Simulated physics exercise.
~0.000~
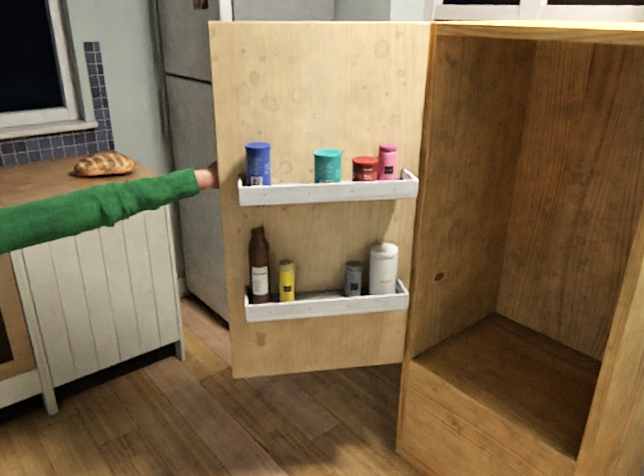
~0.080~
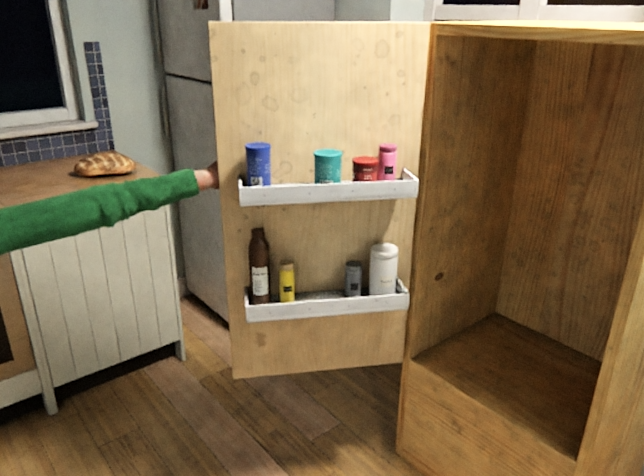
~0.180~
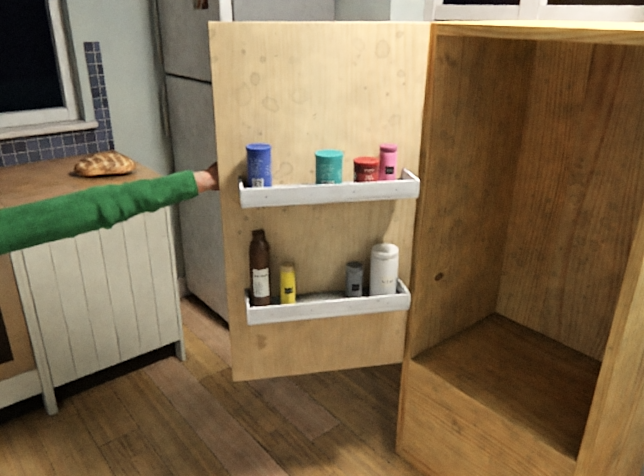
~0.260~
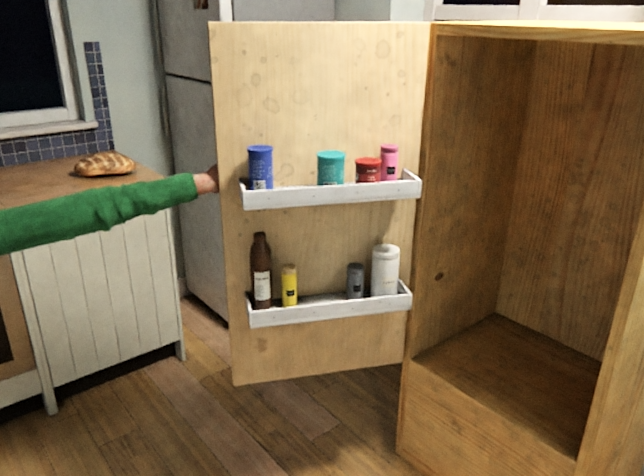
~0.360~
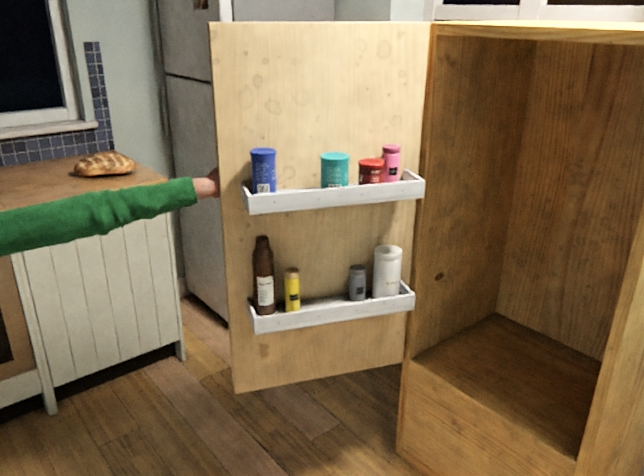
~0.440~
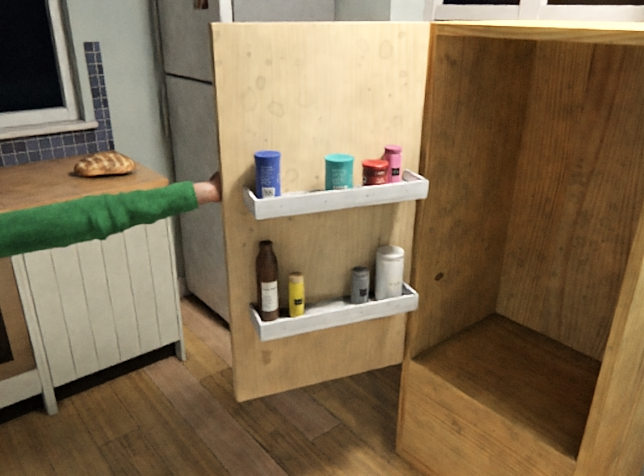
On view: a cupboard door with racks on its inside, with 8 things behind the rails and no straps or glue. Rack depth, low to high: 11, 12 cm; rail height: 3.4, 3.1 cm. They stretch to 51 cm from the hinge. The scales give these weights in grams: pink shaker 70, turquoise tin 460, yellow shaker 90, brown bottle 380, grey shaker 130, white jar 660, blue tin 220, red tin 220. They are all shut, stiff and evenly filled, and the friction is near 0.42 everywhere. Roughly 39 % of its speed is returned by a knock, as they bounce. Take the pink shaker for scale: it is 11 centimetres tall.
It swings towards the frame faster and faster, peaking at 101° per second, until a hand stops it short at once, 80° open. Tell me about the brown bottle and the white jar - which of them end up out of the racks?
In the end the brown bottle is shed. The white jar clings on.
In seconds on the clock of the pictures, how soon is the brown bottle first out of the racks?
That comes at close to 1.0 seconds.
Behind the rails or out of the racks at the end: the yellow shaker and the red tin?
At the end the yellow shaker winds up past the limits and the red tin stays inside the limits.
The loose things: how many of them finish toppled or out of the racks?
I make it 2.
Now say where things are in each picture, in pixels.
In the first picture, open by 120°; brown bottle (259, 266); white jar (383, 272).
In the second picture, open by 120°; yellow shaker (287, 283); grey shaker (353, 280).
In the third picture, open by 118°; blue tin (260, 169); red tin (366, 174).
In the fourth picture, open by 116°; pink shaker (388, 165); turquoise tin (331, 173).
In the fifth picture, open by 112°; yellow shaker (292, 291); grey shaker (357, 284).
In the sixth picture, open by 108°; brown bottle (267, 281); white jar (389, 274).
Around 0.84 s, open by 80°; brown bottle at 5° to upright near (330, 319); yellow shaker at 7° to upright; blue tin shifted 3 cm.
Around 1.14 s, open by 80°; yellow shaker and brown bottle now out of the racks; blue tin shifted 3 cm.
Around 1.34 s, open by 80°; blue tin shifted 3 cm.
Finally (1.6 s), out of the racks, yellow shaker and brown bottle; the other 6 still in place (within 5 cm). In the last view, white jar near (408, 279).
